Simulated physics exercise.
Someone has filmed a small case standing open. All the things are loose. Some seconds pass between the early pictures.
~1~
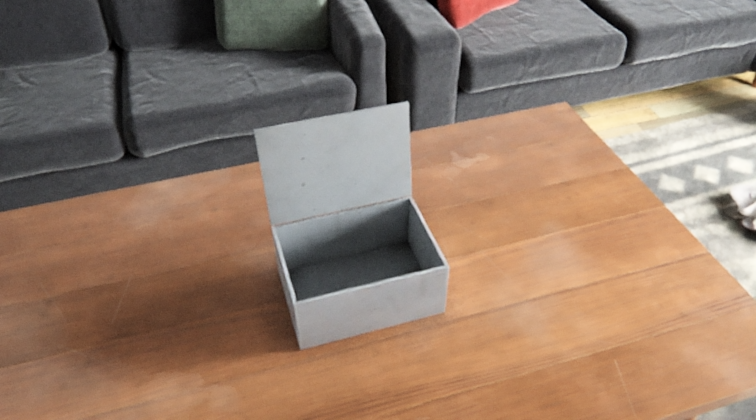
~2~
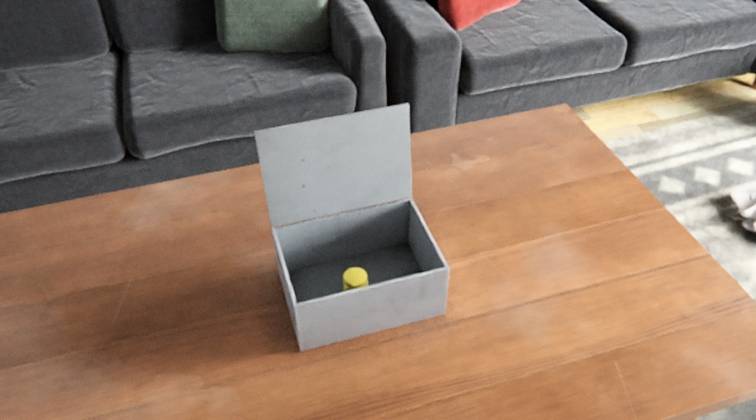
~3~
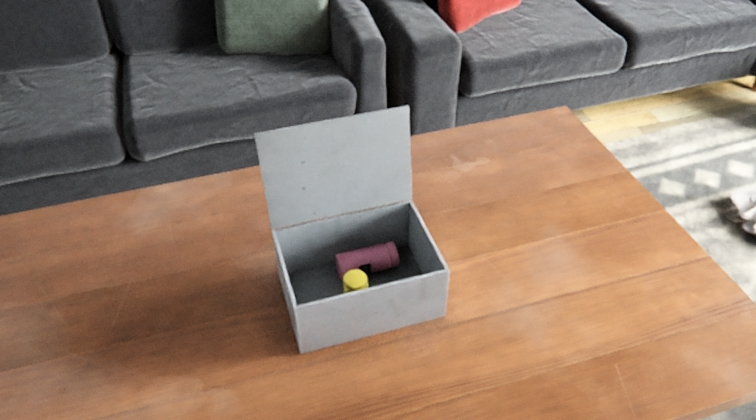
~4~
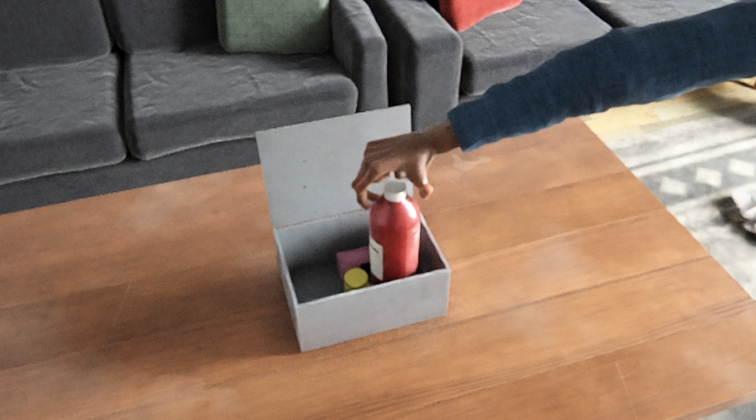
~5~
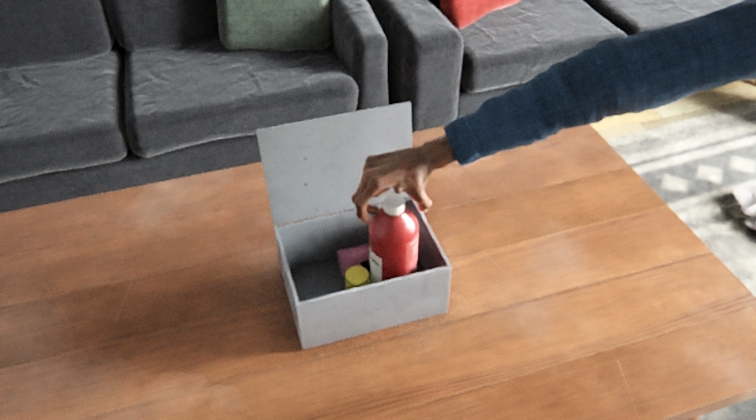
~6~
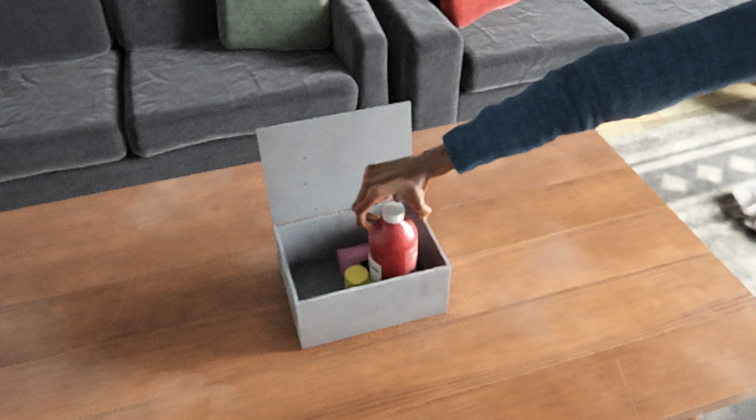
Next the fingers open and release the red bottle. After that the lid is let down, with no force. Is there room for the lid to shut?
It is held up.
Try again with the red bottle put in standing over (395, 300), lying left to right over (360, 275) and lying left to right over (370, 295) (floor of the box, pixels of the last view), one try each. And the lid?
First try: It will not close; second try: It closes; third try: It closes.
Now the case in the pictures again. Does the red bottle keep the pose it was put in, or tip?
The red bottle stays as placed.
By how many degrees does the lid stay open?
About 45°.
Then, 1.30 s later than the last frame, lid 77° above the rim.
Then, 1.90 s later than the last frame, lid 43° above the rim.
When it is over, lid 43° above the rim; all 3 as before. End places, in pixels of the last picture, red bottle near (393, 255).
